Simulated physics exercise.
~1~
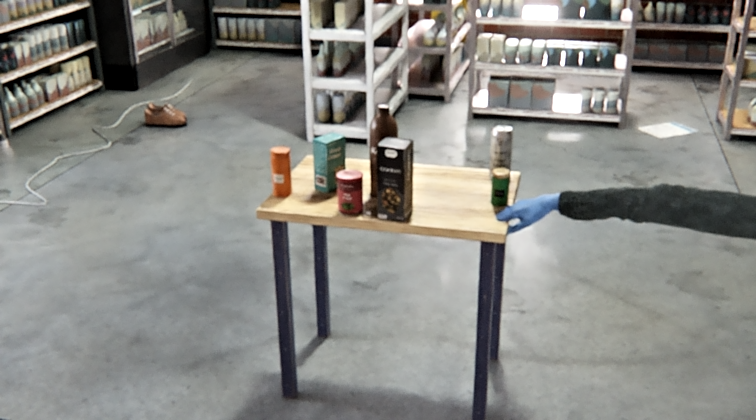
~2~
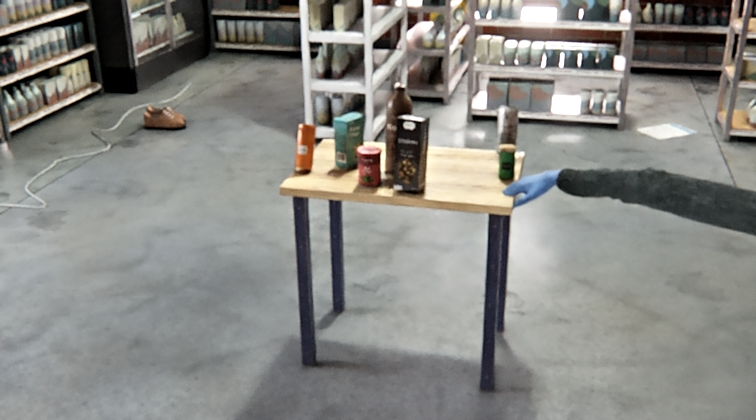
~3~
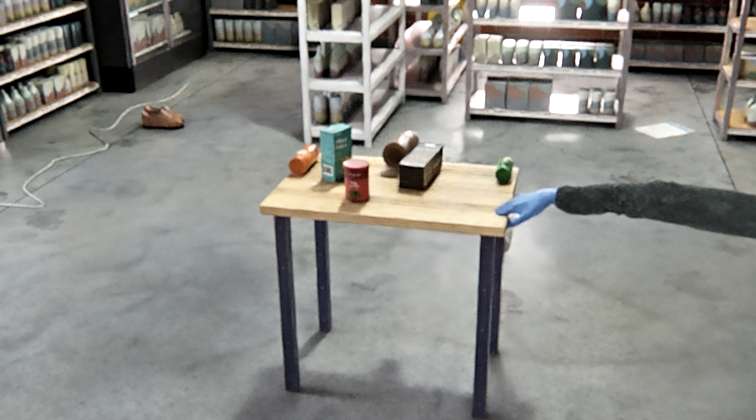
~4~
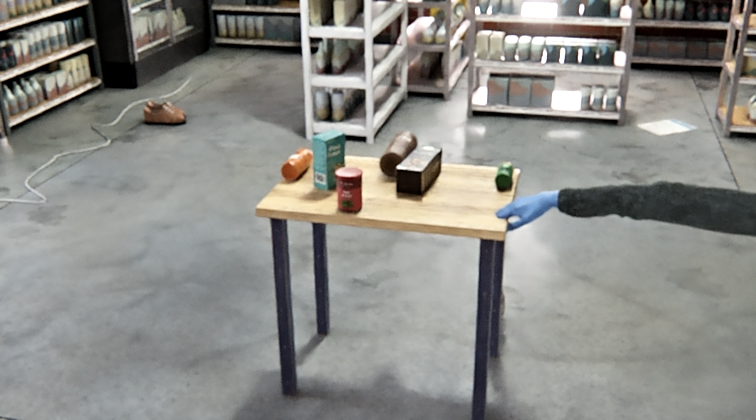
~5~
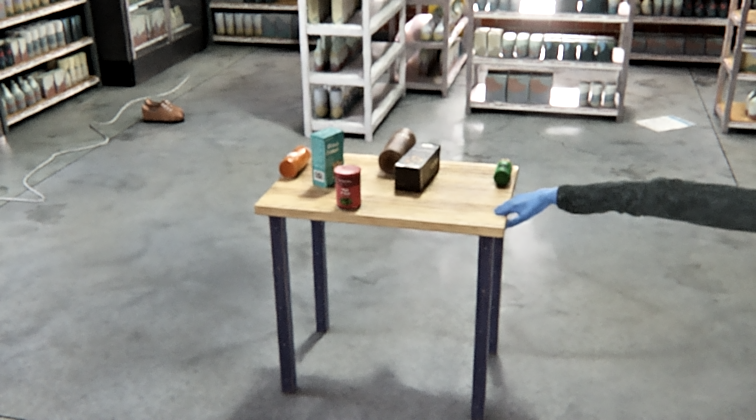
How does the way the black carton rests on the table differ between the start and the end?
At the start the black carton stood upright on the table, but by the end it was lying on its side.
